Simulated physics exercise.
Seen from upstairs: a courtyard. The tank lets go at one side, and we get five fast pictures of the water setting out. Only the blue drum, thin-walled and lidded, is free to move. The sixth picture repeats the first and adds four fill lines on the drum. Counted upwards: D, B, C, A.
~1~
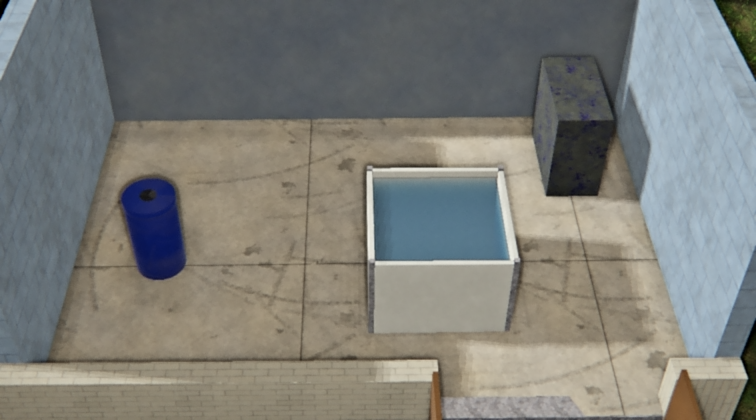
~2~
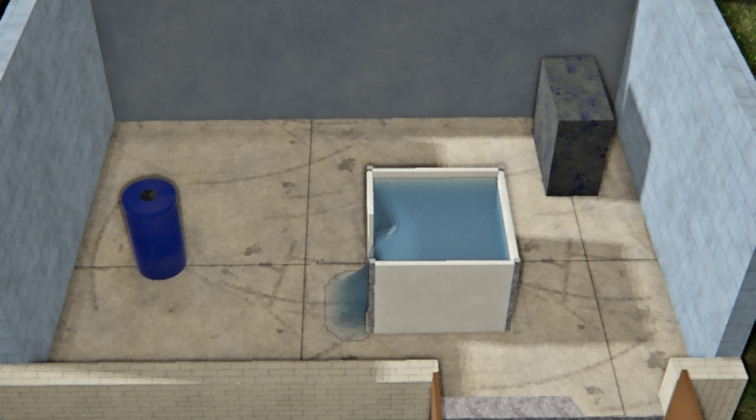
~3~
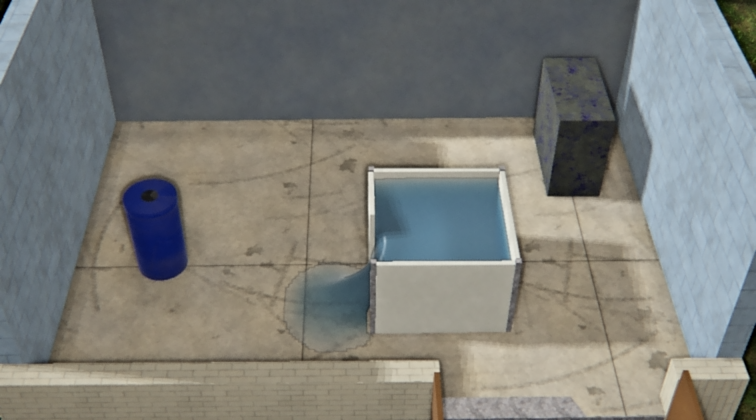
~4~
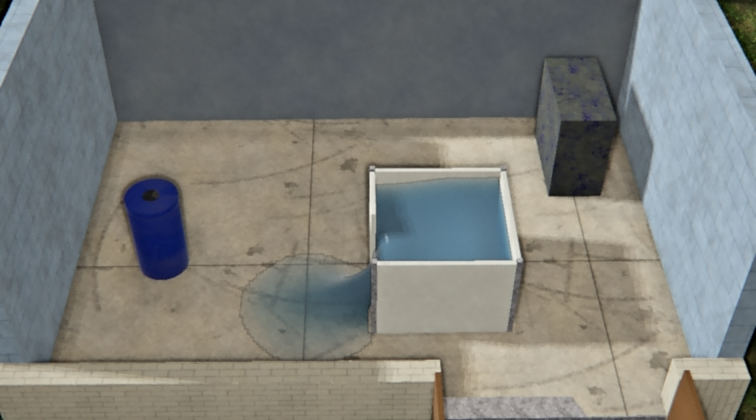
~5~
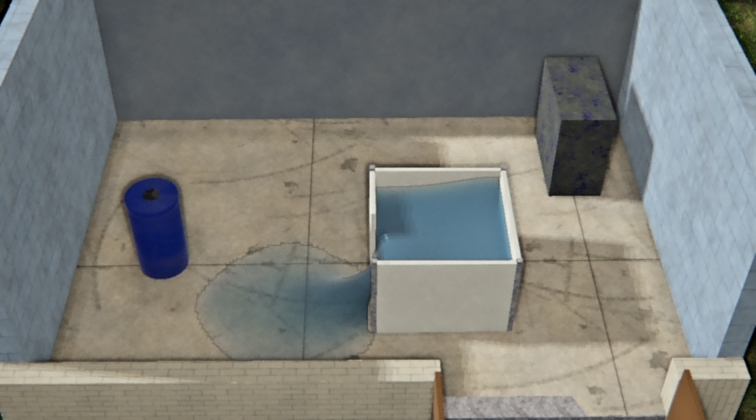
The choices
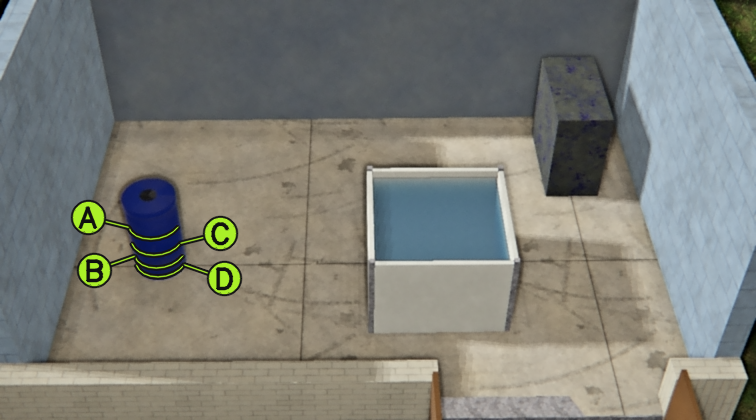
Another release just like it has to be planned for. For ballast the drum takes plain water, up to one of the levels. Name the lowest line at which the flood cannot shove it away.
C will do.
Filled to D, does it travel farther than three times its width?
Yes, it does.
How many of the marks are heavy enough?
Two of them.
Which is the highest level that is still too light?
That is level B.
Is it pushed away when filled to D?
Yes.
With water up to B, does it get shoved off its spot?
Yes.
In lime, A at (150, 239); B at (156, 268); C at (153, 255); D at (158, 276); from the bottom up D, B, C, A.
With A, it does not move.
With B, it is pushed about twice its own width away.
With C, it shifts by a finger or two and stays.
With D, it is pushed about 6 times its own width away.
